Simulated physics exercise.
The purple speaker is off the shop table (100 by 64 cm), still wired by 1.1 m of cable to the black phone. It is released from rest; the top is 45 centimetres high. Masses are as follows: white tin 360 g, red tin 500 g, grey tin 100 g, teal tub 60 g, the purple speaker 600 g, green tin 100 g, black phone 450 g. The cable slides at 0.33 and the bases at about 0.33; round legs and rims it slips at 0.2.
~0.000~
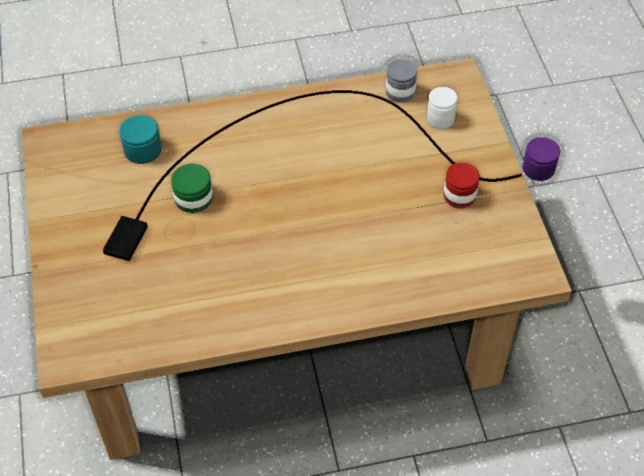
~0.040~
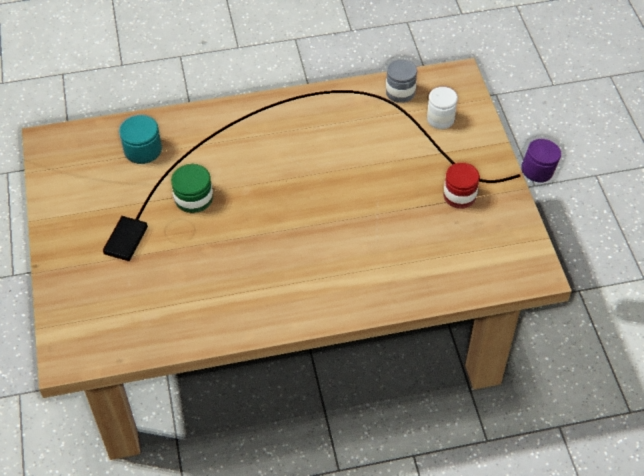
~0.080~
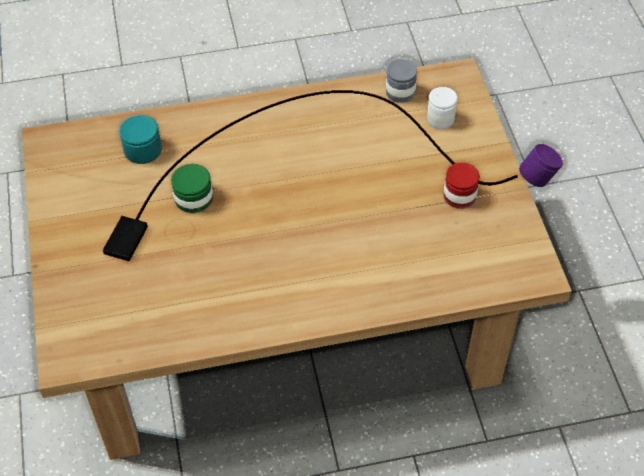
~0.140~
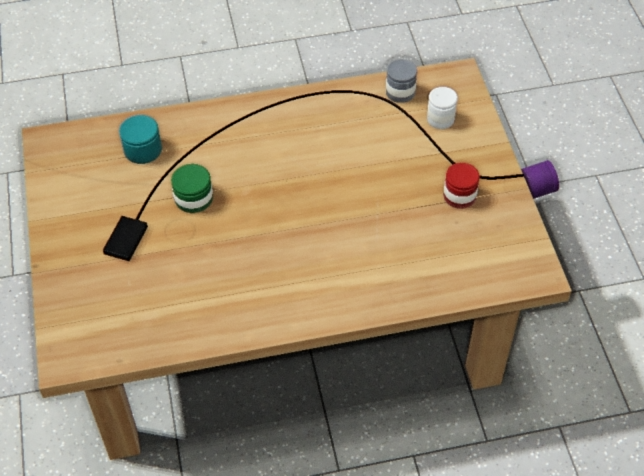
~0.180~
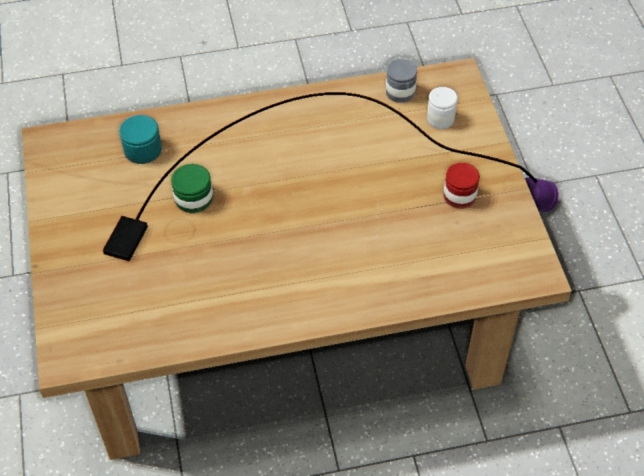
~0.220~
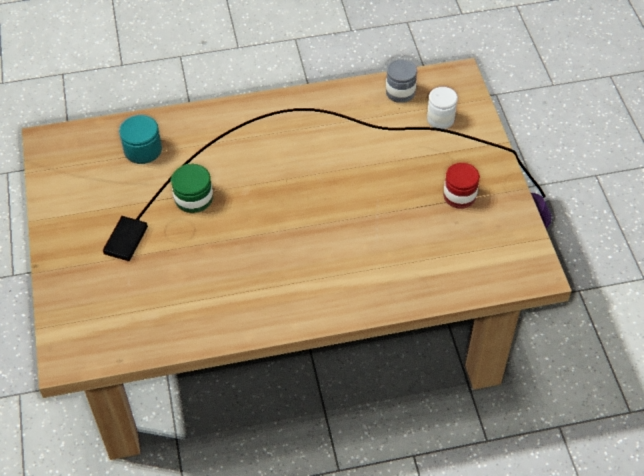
A wooden table stands on grey paving slabs, seen from above at an angle by a camera that stays still. A black phone, a green tin and a teal tub sit on the left, with red, white and grey tins on the right, while a black cable links the phone to a purple speaker beyond the right edge. The speaker drops and tilts beside the edge, dragging the cable rightward and flatter across the wood, until it is partly hidden.
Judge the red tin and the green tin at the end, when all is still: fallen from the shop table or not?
In order: The red tin is still up; the green tin comes off.
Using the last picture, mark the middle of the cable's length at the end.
(440, 186) or so.
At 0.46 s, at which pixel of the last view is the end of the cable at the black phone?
Around (198, 234).
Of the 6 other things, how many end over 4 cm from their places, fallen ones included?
The number is 2.
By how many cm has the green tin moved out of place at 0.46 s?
Green tin: 25 centimetres.
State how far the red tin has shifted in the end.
Red tin: Roughly 0 cm.
After 0.5 s, the cable's tail end at (198, 234); green tin 25 cm off its start, black phone 13 cm off its start, purple speaker over the edge.
After 0.7 s, the cable's tail end at (229, 209); green tin over the edge, black phone 26 cm off its start, purple speaker over the edge.
After 1.0 s, the cable's tail end at (230, 208); green tin over the edge, black phone 26 cm off its start at (251, 196), purple speaker over the edge.
After 1.2 s, the cable's tail end at (230, 208); green tin over the edge, black phone 26 cm off its start, purple speaker over the edge.
After 2.4 s, the cable's tail end at (230, 208); green tin over the edge, red tin 0 cm off its start at (463, 175), black phone 26 cm off its start at (251, 196), purple speaker over the edge.
